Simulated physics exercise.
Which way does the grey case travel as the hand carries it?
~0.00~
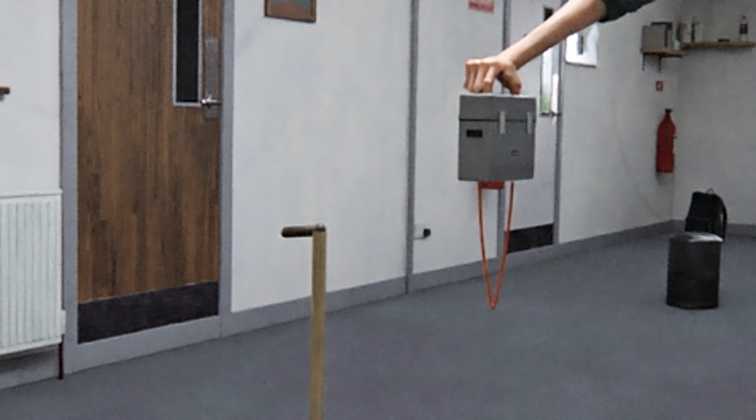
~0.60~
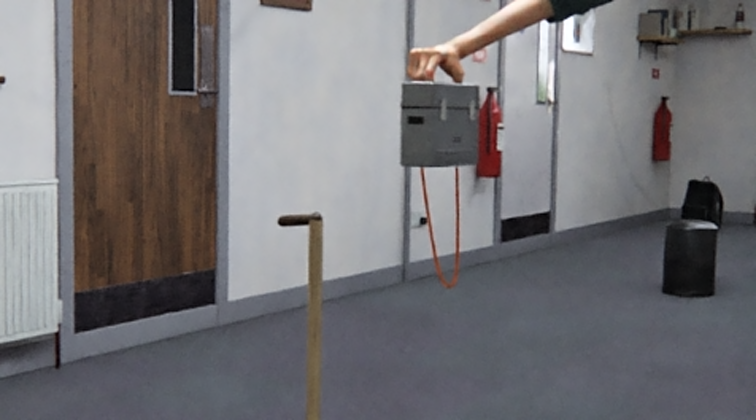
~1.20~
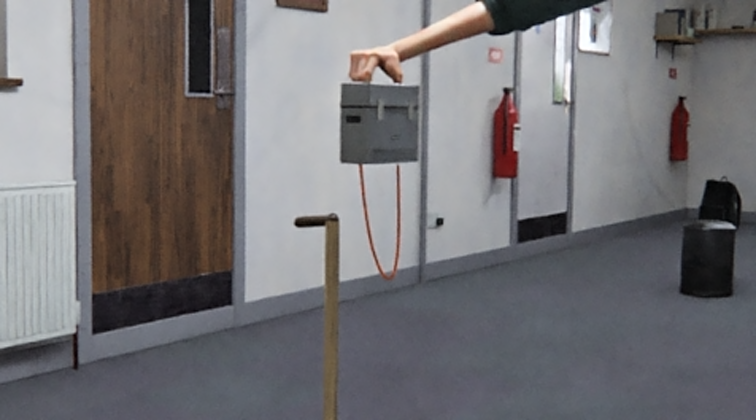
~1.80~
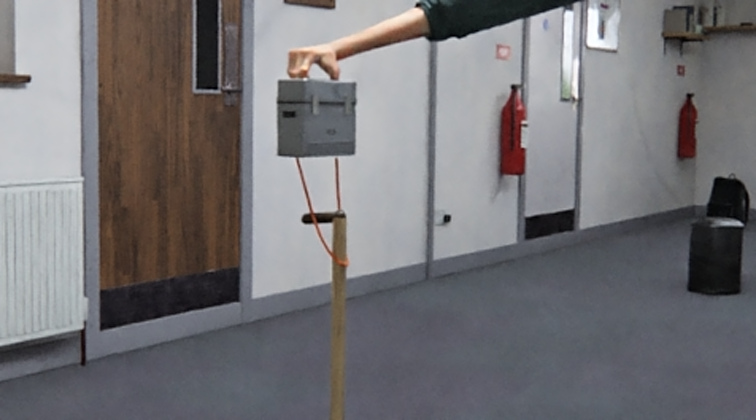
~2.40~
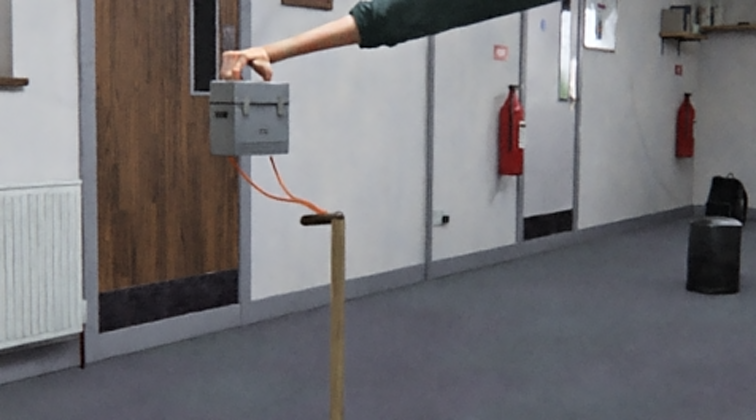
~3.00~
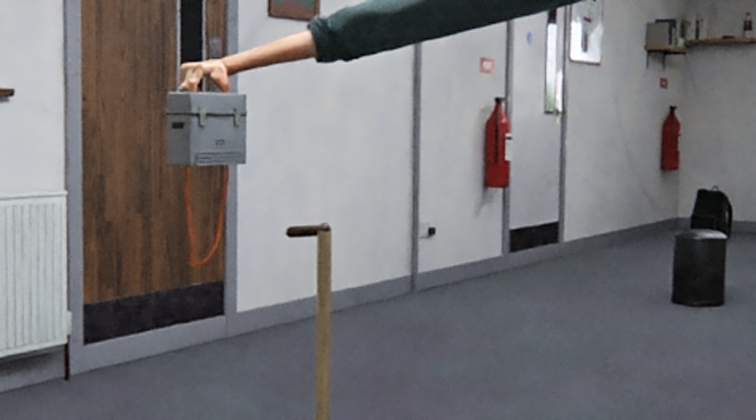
The grey case moves to the left, passing over the post and ending up on its left side.
